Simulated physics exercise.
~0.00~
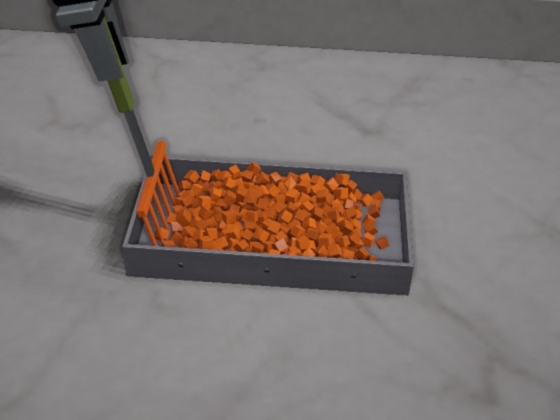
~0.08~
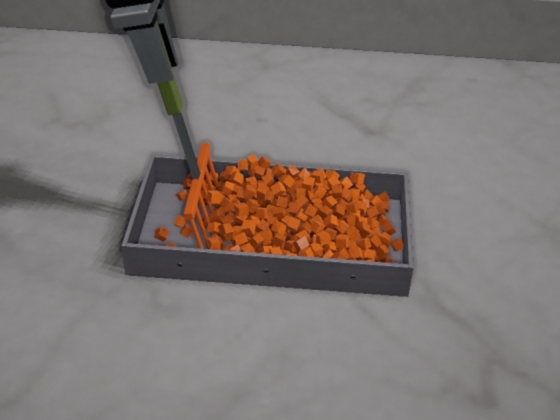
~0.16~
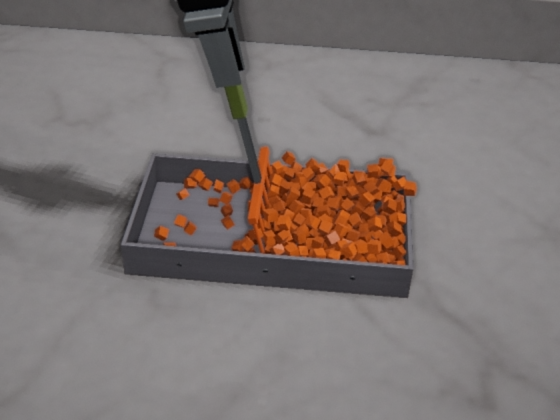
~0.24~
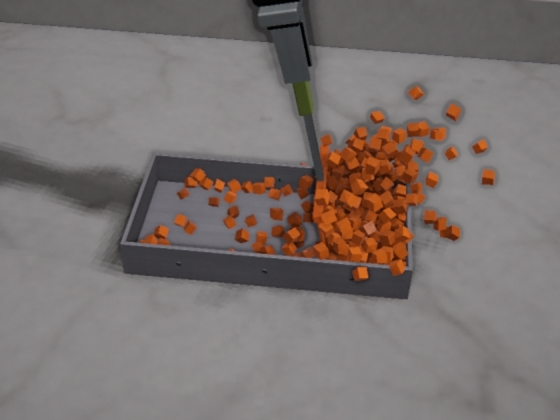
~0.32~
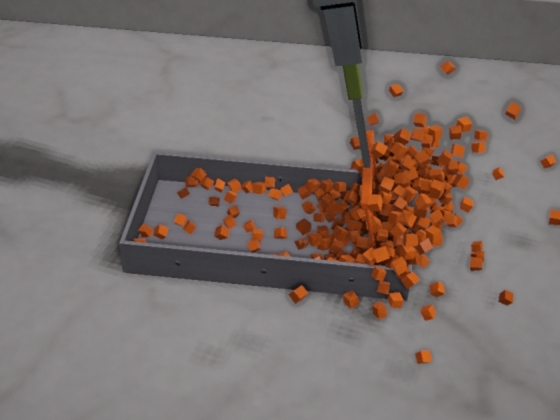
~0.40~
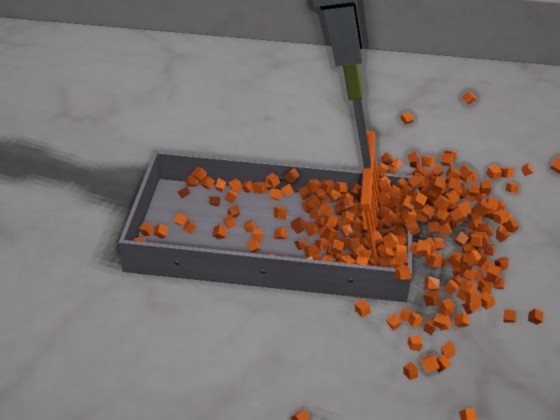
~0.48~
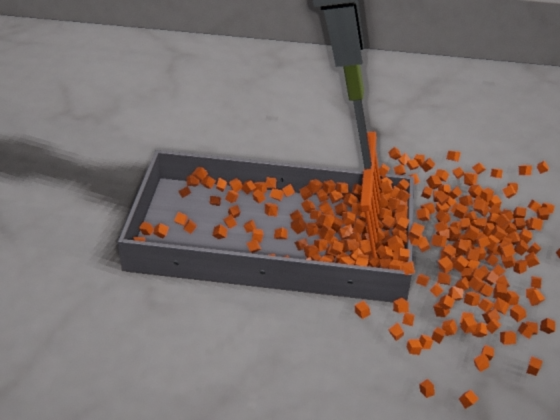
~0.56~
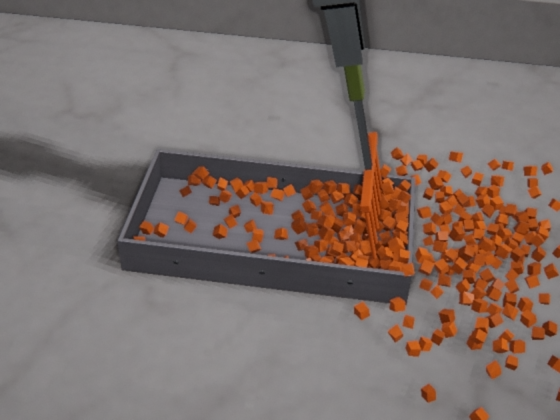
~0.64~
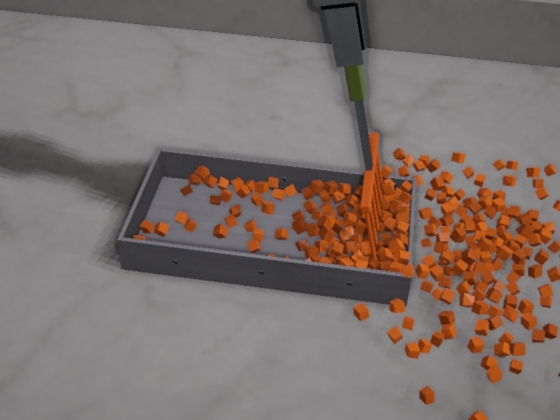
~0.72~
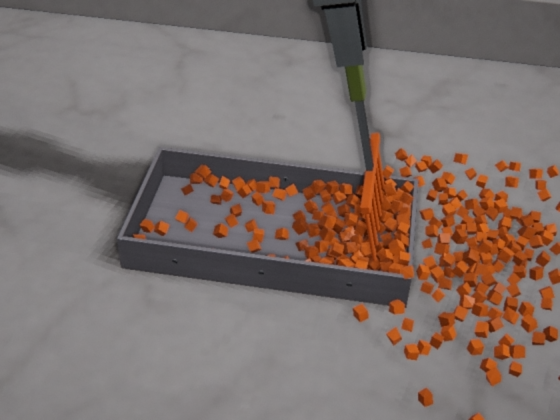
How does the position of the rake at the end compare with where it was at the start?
At the start the rake is at the left end of the tray, and at the end it stands near the right end, just inside the wall.
A robot arm reaching down from the top holds an orange rake at the left end of a long grey tray, seen from above at an angle on a pale marbled table top. Small orange vegetable dice fill most of the tray. The rake sweeps right, pushing the dice into a steep heap against the right end. The heap rises above the walls, and dice tumble over the end and sides. The rake stops just inside the right wall while spilled dice spread across the table. At the end, many lie scattered to the right, and many others remain in the unmoved tray.
